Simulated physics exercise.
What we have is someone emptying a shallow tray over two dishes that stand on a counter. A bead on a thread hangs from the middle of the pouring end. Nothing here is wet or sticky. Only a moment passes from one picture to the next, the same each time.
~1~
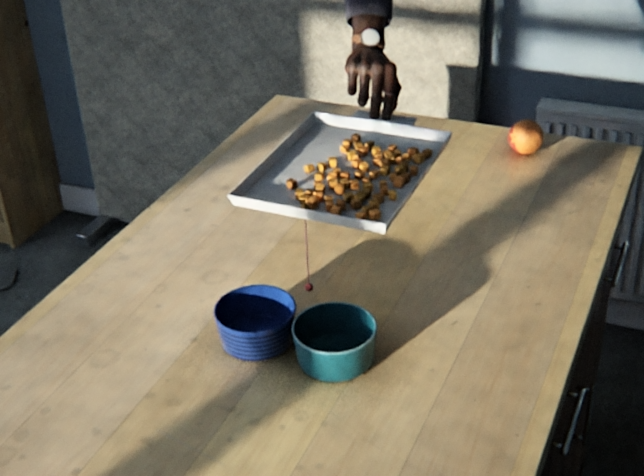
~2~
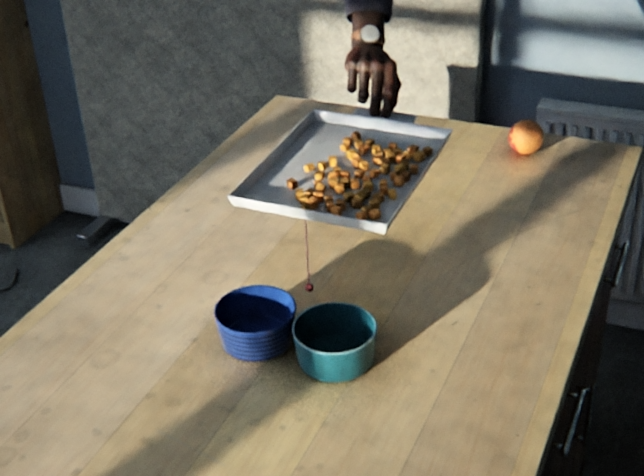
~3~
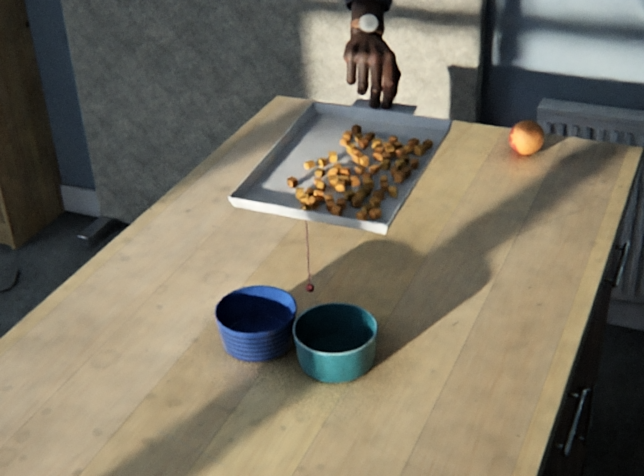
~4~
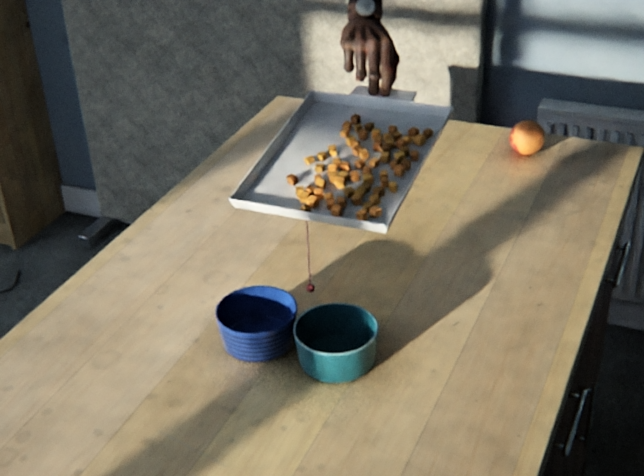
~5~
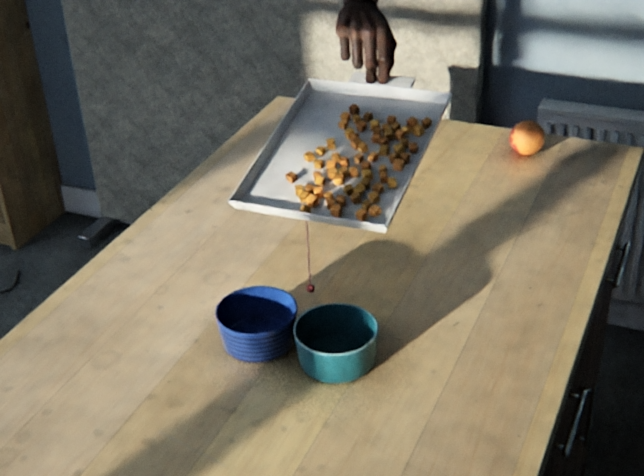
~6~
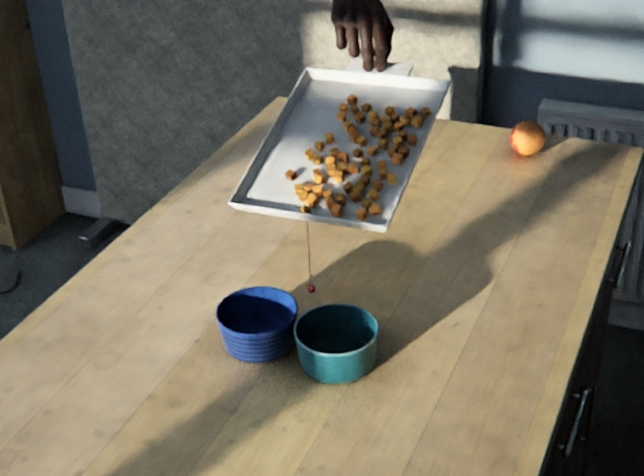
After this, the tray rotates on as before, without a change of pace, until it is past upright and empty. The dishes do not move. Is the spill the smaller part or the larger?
Together they catch the larger part.
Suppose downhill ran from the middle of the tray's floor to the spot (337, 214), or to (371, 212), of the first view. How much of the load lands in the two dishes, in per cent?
In turn 50 and 20 in a hundred.
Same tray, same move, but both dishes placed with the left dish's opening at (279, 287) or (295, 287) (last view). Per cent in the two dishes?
About 20 and 0 per cent.
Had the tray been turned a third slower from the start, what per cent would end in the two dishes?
It comes to 80 per cent or so.
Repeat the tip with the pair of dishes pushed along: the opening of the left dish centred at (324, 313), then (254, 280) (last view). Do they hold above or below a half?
The first try: The smaller part. The second: Not half.
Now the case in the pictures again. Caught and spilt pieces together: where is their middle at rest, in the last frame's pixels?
Close to (266, 338).
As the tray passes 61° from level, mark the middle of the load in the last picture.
Close to (314, 199).
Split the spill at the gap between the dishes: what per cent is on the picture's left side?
It comes to 70 per cent or so.
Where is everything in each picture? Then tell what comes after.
In the first frame, corners of the pouring end at (233, 194) and (384, 222), level; middle of the load at (360, 175), croutons; left dish at (237, 344); right dish at (318, 365); bead on its thread at (309, 287).
In the second frame, corners of the pouring end at (233, 195) and (384, 222), level; middle of the load at (360, 174).
In the third frame, corners of the pouring end at (233, 196) and (384, 223), tipped barely, lowest at the left corner; middle of the load at (360, 170).
In the fourth frame, corners of the pouring end at (233, 197) and (384, 223), tipped a little, lowest at the left corner; middle of the load at (360, 164).
In the fifth frame, corners of the pouring end at (233, 199) and (384, 223), tipped a little, lowest at the left corner; middle of the load at (359, 159).
In the sixth frame, corners of the pouring end at (233, 201) and (384, 223), tipped clearly, lowest at the left corner; middle of the load at (358, 153); left dish at (239, 346); right dish at (320, 366).
Soon, tray tipped steeply; nearly all on the tray; a stray few in the left dish; a stray few in the air.
A while on, tray tipped right over; most on the tray; a small part in the left dish; a stray few outside both; a stray few in the air.
Towards the end, tray tipped past a quarter turn; about a quarter in the right dish; about half in the left dish; about a quarter outside both.
Finally, tray tipped past a quarter turn; about a quarter in the right dish; about half in the left dish; about a quarter outside both.
